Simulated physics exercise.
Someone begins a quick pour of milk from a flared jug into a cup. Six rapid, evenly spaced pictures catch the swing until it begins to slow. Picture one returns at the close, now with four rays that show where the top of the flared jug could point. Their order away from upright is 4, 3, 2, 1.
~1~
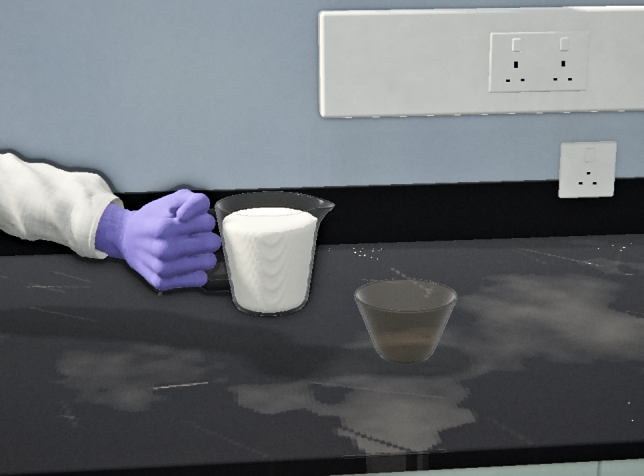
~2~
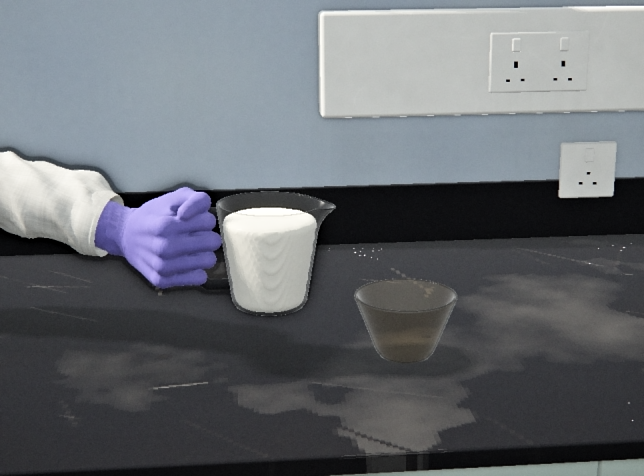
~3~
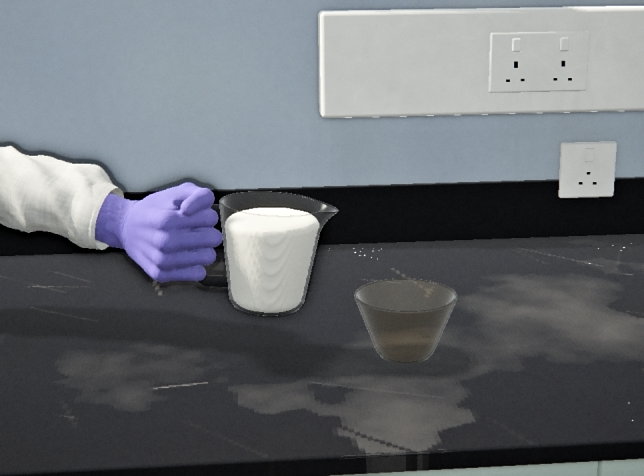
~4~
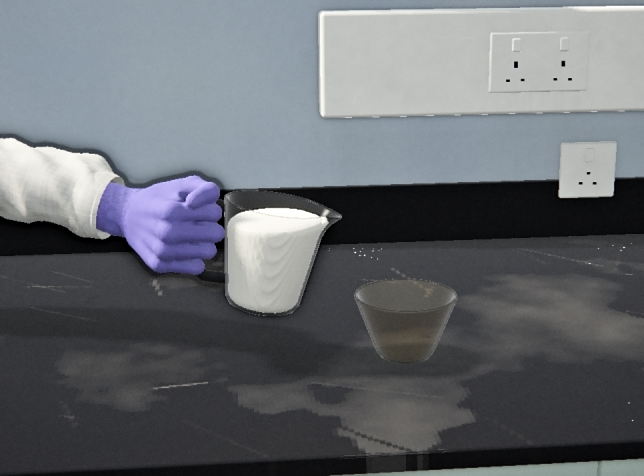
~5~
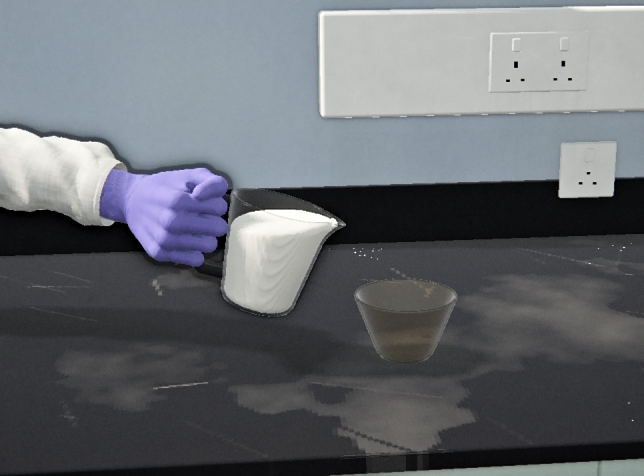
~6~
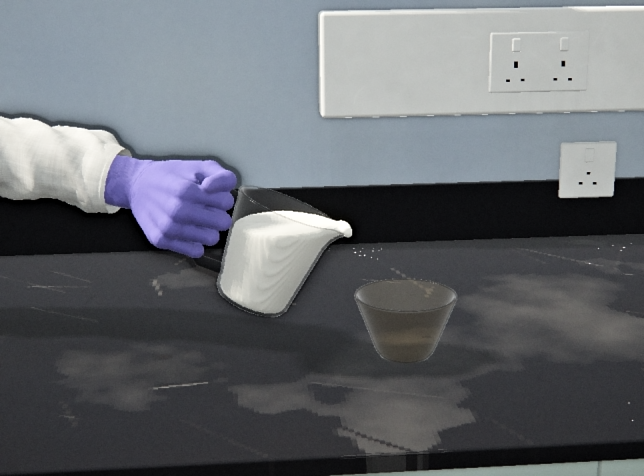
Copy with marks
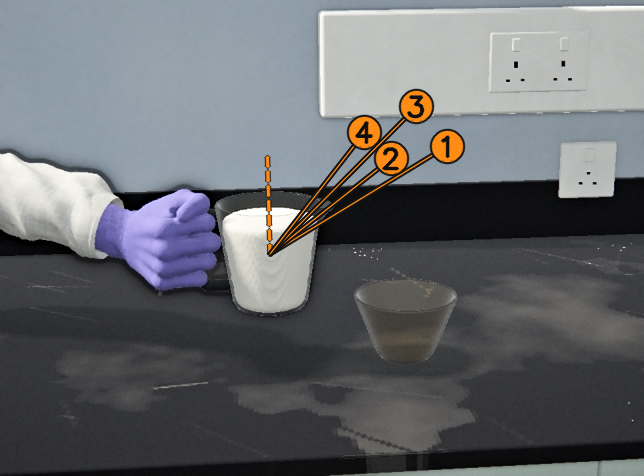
A purple-gloved hand in a white sleeve, at left, holds a clear flared jug of white milk upright, then tips it steadily rightward until milk reaches over the lip. The fixed, slightly raised view shows a scuffed black worktop against a blue-grey wall with white sockets at upper right. A small, see-through brownish cup stands still on the worktop, right of the jug.
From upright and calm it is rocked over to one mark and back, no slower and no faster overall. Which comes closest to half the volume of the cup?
The answer is mark 3.
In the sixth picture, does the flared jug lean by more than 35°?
No, it does not.
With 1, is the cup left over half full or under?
Over half.
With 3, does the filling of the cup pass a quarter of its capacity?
Yes.
On the marked copy, 1 at (432, 155); 2 at (378, 169); 3 at (404, 118); 4 at (354, 145).
If 1 is chosen, the cup ends with about 76 % of what it can hold; 8 % of the milk is spilt.
If 2 is chosen, the cup ends with about 67 % of what it can hold.
If 3 is chosen, the cup ends with about 51 % of what it can hold.
If 4 is chosen, the cup ends with about 36 % of what it can hold.
